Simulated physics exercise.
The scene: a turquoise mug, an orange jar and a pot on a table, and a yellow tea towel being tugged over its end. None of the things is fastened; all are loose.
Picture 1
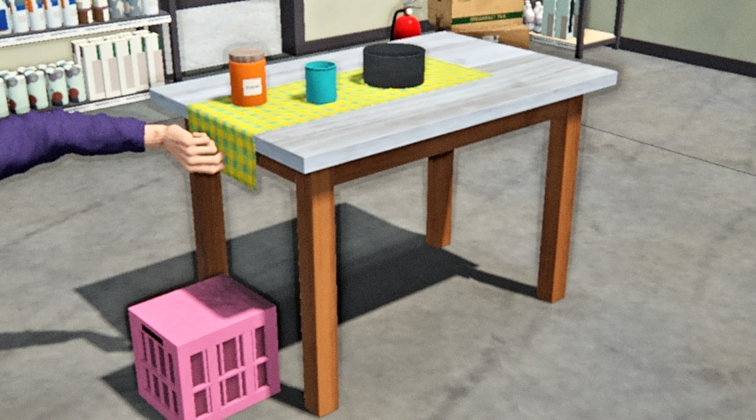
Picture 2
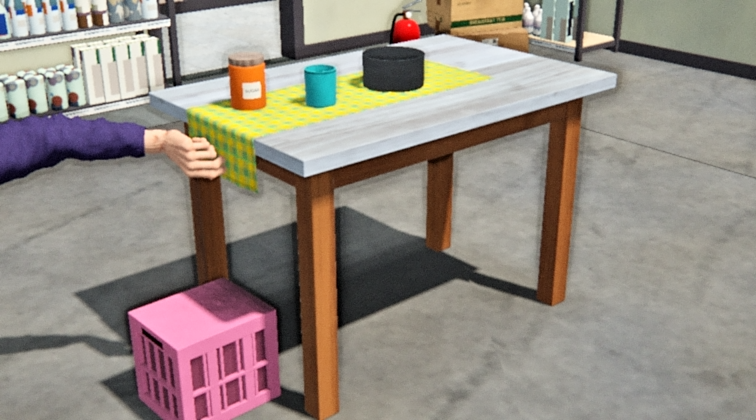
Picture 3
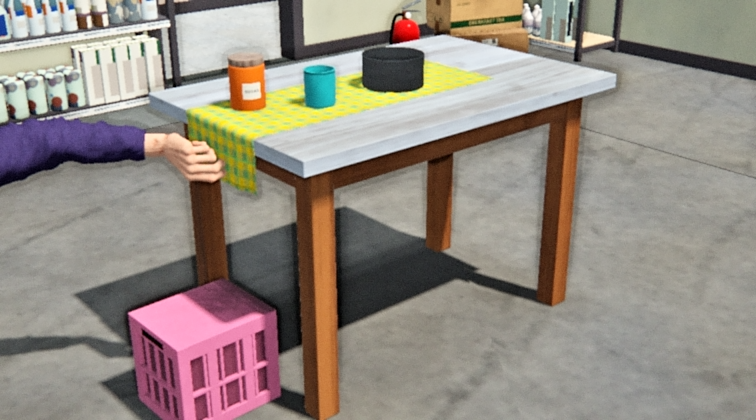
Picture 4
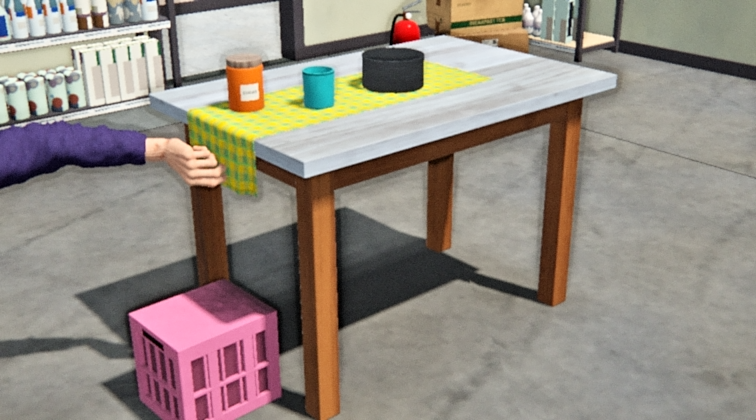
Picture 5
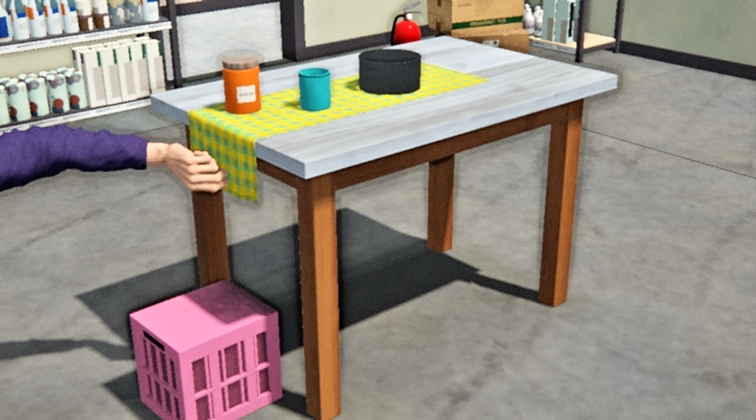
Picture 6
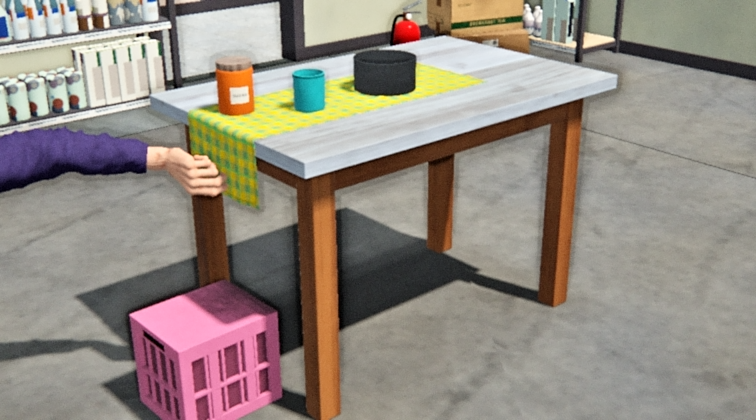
At the start, a hand in a purple sleeve grips the end of a yellow checked cloth hanging over a table's left edge, with an orange jar, turquoise mug and dark pot standing on it. The hand pulls the cloth slightly downward, and then all three objects shift a little left with it.
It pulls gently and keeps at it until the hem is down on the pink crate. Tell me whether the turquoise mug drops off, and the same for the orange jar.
The turquoise mug does drop off. The orange jar does drop off.
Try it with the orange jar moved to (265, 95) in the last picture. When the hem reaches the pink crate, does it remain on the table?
Placed so, it is carried off.
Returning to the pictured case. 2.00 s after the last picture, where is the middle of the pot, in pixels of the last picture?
Estimated centre: Approx. (302, 90).
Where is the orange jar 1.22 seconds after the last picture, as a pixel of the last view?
Around (167, 273).
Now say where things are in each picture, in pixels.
The first frame shows tea towel end (257, 191); turquoise mug (321, 64); orange jar (246, 52); pot (394, 50); top of the crate (196, 323).
The second frame shows tea towel end (258, 194), far hem (495, 79); orange jar (246, 56); orange jar stands on the cloth.
The third frame shows tea towel end (257, 195); turquoise mug (319, 69).
The fourth frame shows tea towel end (257, 198), far hem (494, 80); orange jar (244, 57).
The fifth frame shows tea towel end (257, 205); turquoise mug (314, 71).
The sixth frame shows tea towel end (259, 210), far hem (488, 82); turquoise mug (309, 72); orange jar (233, 60); top of the crate (197, 329).
Then, 0.44 s later than the last view, hem going down; mug carried along near (287, 96); jar carried along near (209, 91).
Then, 1.22 s later than the last view, hem going down; mug carried along near (245, 105); jar down below near (166, 273).
Then, 2.00 s later than the last view, hem on the crate; mug down below near (192, 285); jar down below near (166, 273).
Finally, hem on the crate; mug down below near (192, 285); jar down below near (166, 273). The turquoise mug goes over the edge and the orange jar is carried off the end.
